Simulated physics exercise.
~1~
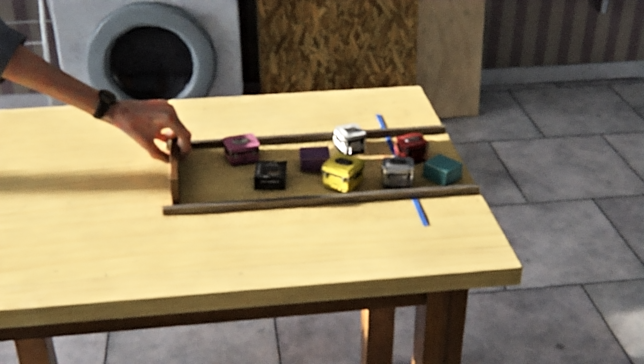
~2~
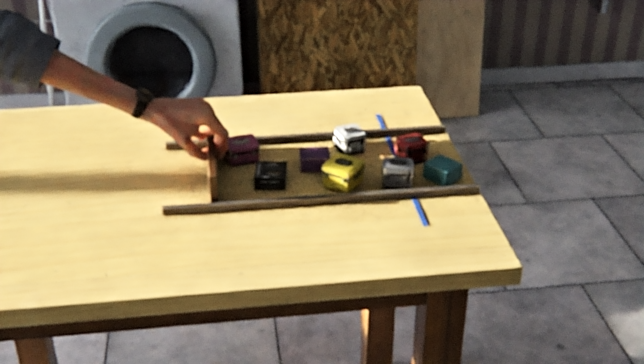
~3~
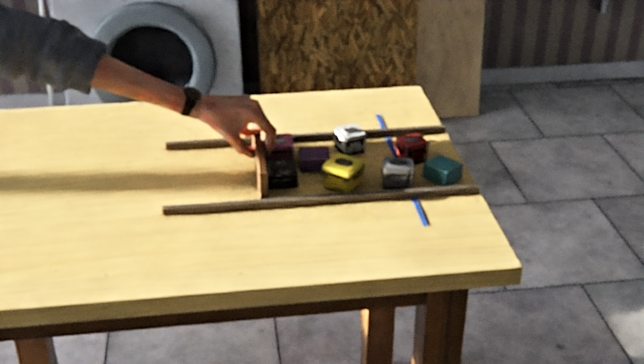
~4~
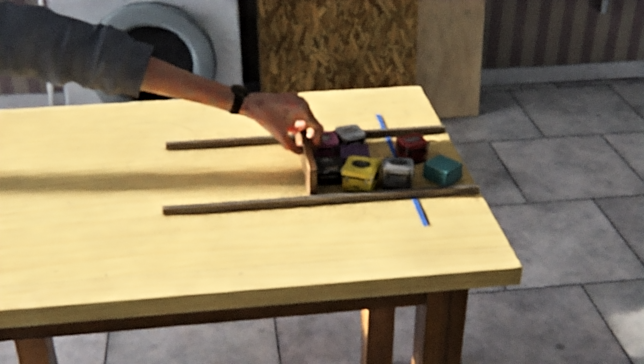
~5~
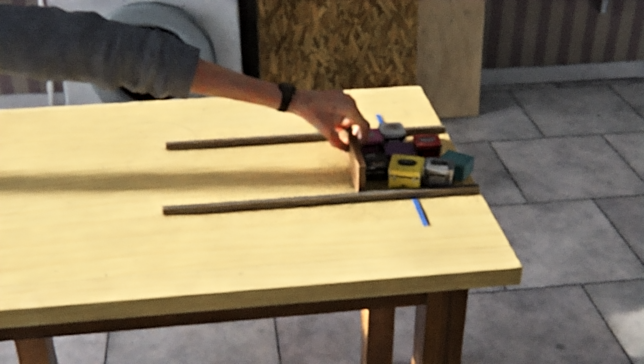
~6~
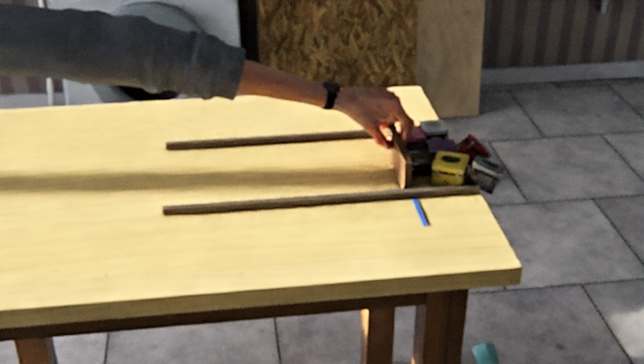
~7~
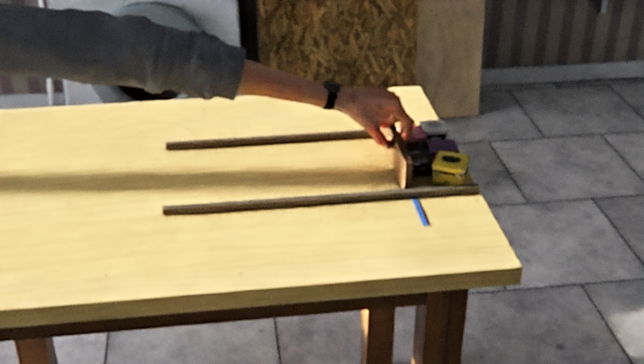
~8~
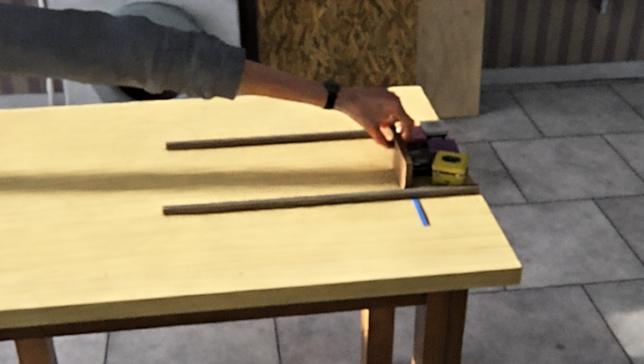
On a wooden table, a hand pushing an upright board right along a channel, shoving small coloured boxes together until several fall off.
